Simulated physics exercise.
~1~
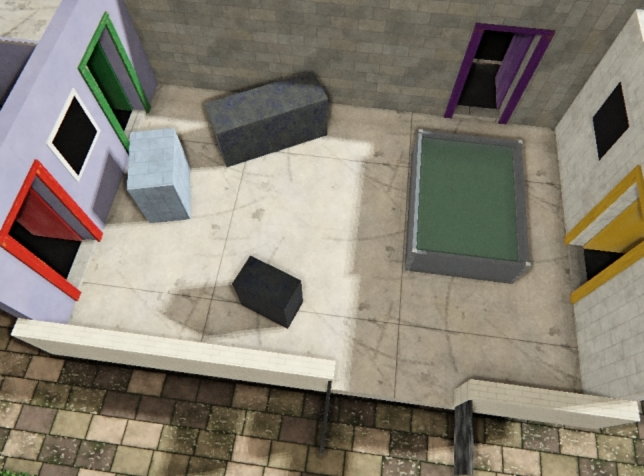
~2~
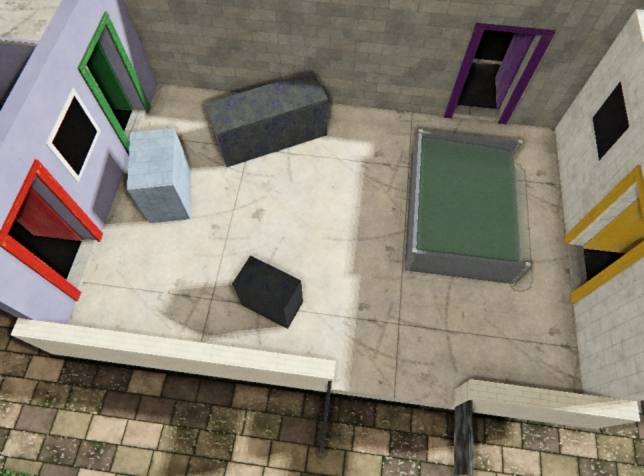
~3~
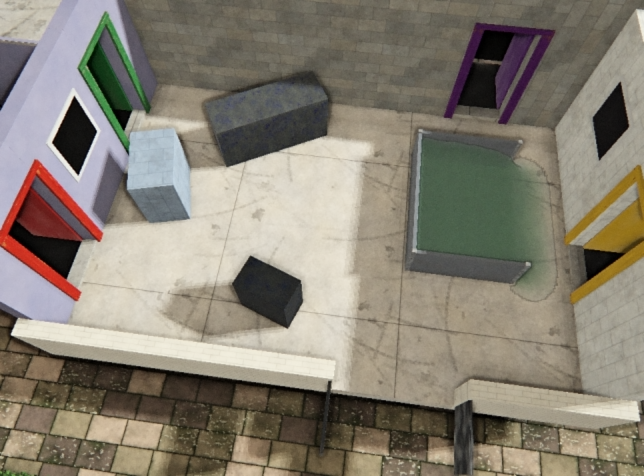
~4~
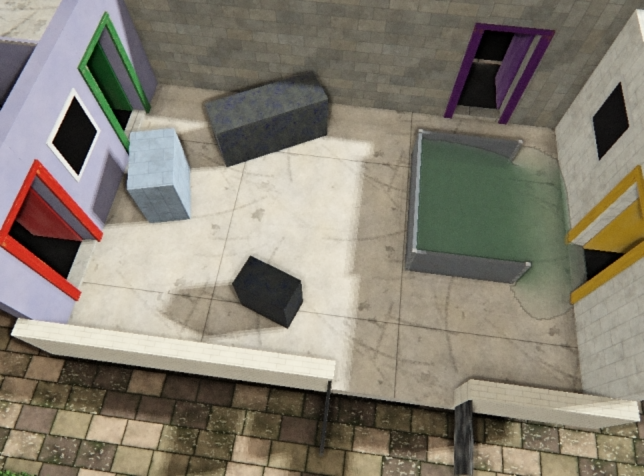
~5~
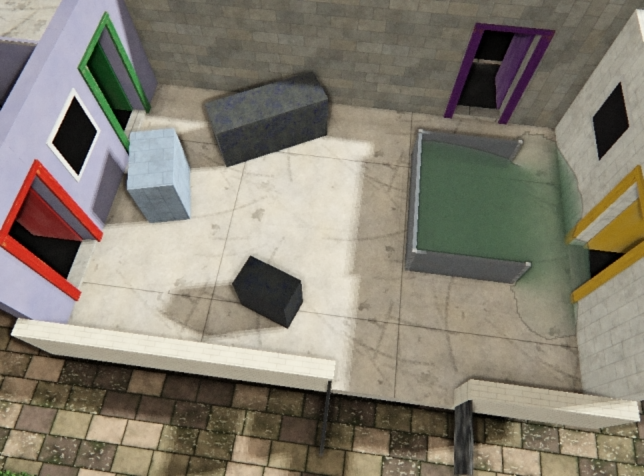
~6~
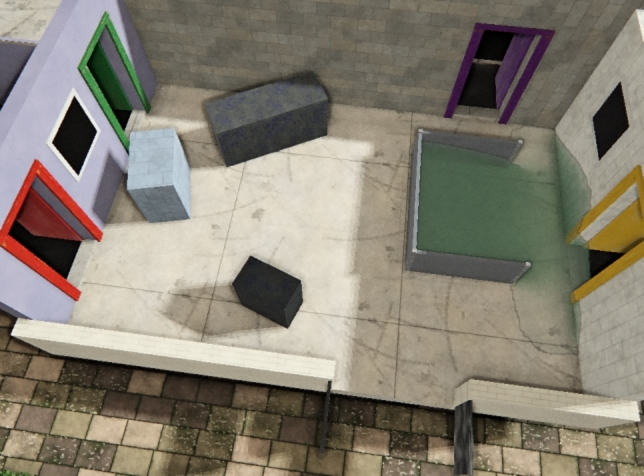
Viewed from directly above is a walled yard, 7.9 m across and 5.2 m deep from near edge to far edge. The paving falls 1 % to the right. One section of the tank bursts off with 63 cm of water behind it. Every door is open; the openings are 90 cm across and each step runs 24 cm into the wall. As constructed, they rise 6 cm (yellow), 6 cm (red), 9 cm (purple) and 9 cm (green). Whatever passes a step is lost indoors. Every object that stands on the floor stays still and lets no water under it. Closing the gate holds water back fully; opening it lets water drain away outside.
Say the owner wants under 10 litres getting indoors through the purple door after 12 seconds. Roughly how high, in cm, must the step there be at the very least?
At the very least some 11.5 cm.
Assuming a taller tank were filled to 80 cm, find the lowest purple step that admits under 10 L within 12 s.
Then a height close to 16 cm.
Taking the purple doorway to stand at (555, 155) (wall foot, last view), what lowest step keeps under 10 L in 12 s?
It needs about 31 cm.
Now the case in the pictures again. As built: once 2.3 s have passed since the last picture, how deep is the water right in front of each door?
In cm - yellow: 18, red: 0, purple: 13, green: 0.
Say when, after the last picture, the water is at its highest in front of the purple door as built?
I'd say near 1.8 seconds.
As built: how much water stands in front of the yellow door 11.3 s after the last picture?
Roughly 6.5 cm deep.
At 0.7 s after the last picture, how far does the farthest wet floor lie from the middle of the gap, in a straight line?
Around 3.2 m out.
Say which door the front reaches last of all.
Red.
Then, 0.7 s after the last picture water covers 10 % of the floor, deepest (52 cm) near (548, 133); 3 cm at the purple door, 0 litres in over its 9 cm step.
Then, 2.3 s after the last picture water covers 35 % of the floor, deepest (27 cm) near (574, 405); 13 cm at the purple door, 12 litres in over its 9 cm step.
Then, 11.3 s after the last picture water covers 95 % of the floor, deepest (7 cm) near (574, 405); 5 cm at the purple door, 21 litres in over its 9 cm step.
At the purple door as built, the water peaked near 15 cm, 1.7 s after the last picture.
Run again over the same 12 s with other heights there, 18 litres in over 9.5 cm, 4 litres over 14.5 cm. The limit of 10 litres is kept from about 11.5 cm up.
